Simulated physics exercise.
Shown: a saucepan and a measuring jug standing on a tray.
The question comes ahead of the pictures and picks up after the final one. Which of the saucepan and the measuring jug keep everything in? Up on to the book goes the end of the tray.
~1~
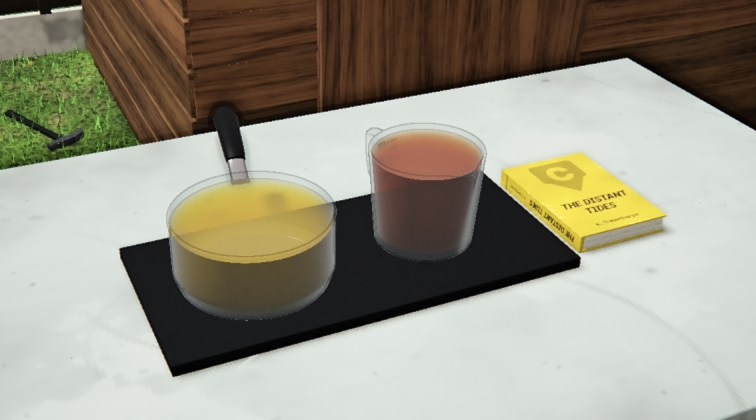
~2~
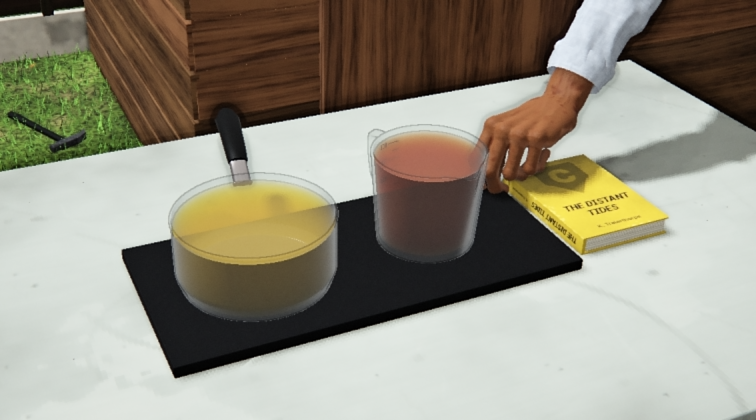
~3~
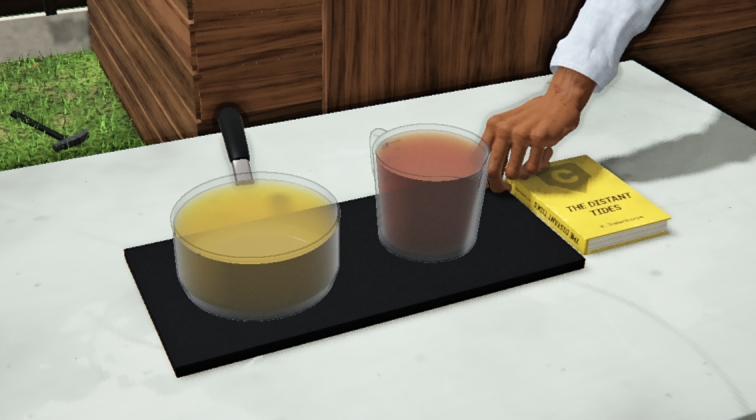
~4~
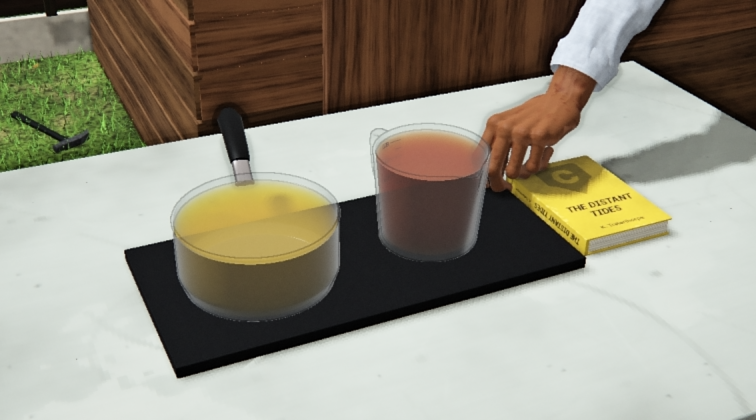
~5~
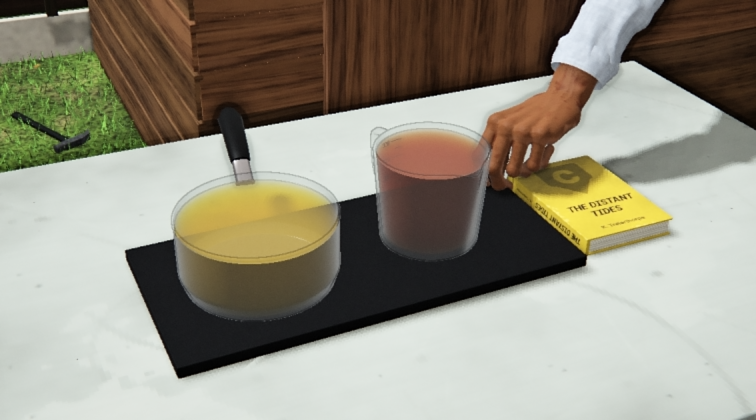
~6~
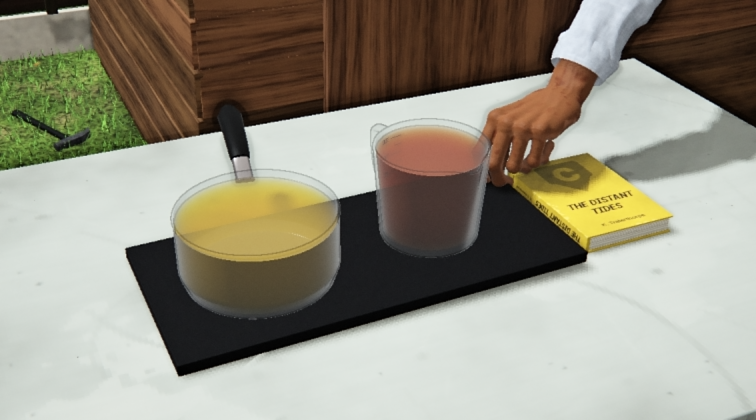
On the left the saucepan - keeps it in, on the right the measuring jug - keeps it in.
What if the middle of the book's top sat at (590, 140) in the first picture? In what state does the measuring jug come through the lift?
Outcome: Some overflow.
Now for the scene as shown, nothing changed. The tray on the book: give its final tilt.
3°, give or take.
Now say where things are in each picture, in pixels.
In the first picture, the tray lies flat; saucepan (253, 242) nearly full; measuring jug (426, 190) nearly full; book (624, 234).
The second picture shows a hand takes the end of the tray; saucepan nearly full, surface at (254, 220); measuring jug nearly full, surface at (429, 156).
The third picture shows the tray slopes by about 0°; saucepan (258, 243) nearly full; measuring jug (429, 191) nearly full.
In the fourth picture, the end is rising; saucepan nearly full, surface at (257, 220); measuring jug nearly full, surface at (432, 154); book (629, 237).
In the fifth picture, the end has come up a little; saucepan (258, 243) nearly full; measuring jug (431, 189) nearly full.
The sixth picture shows slope near 1°; saucepan nearly full, surface at (257, 217); measuring jug nearly full, surface at (431, 150); book (630, 235).
A moment on, the tray slopes by about 2°; saucepan, all is still inside; measuring jug, all is still inside.
Further on, the tray slopes by about 4°; saucepan, all is still inside; measuring jug, all is still inside.
When it is over, the tray slopes by about 3°, resting on the book; saucepan, all is still inside; measuring jug, all is still inside.
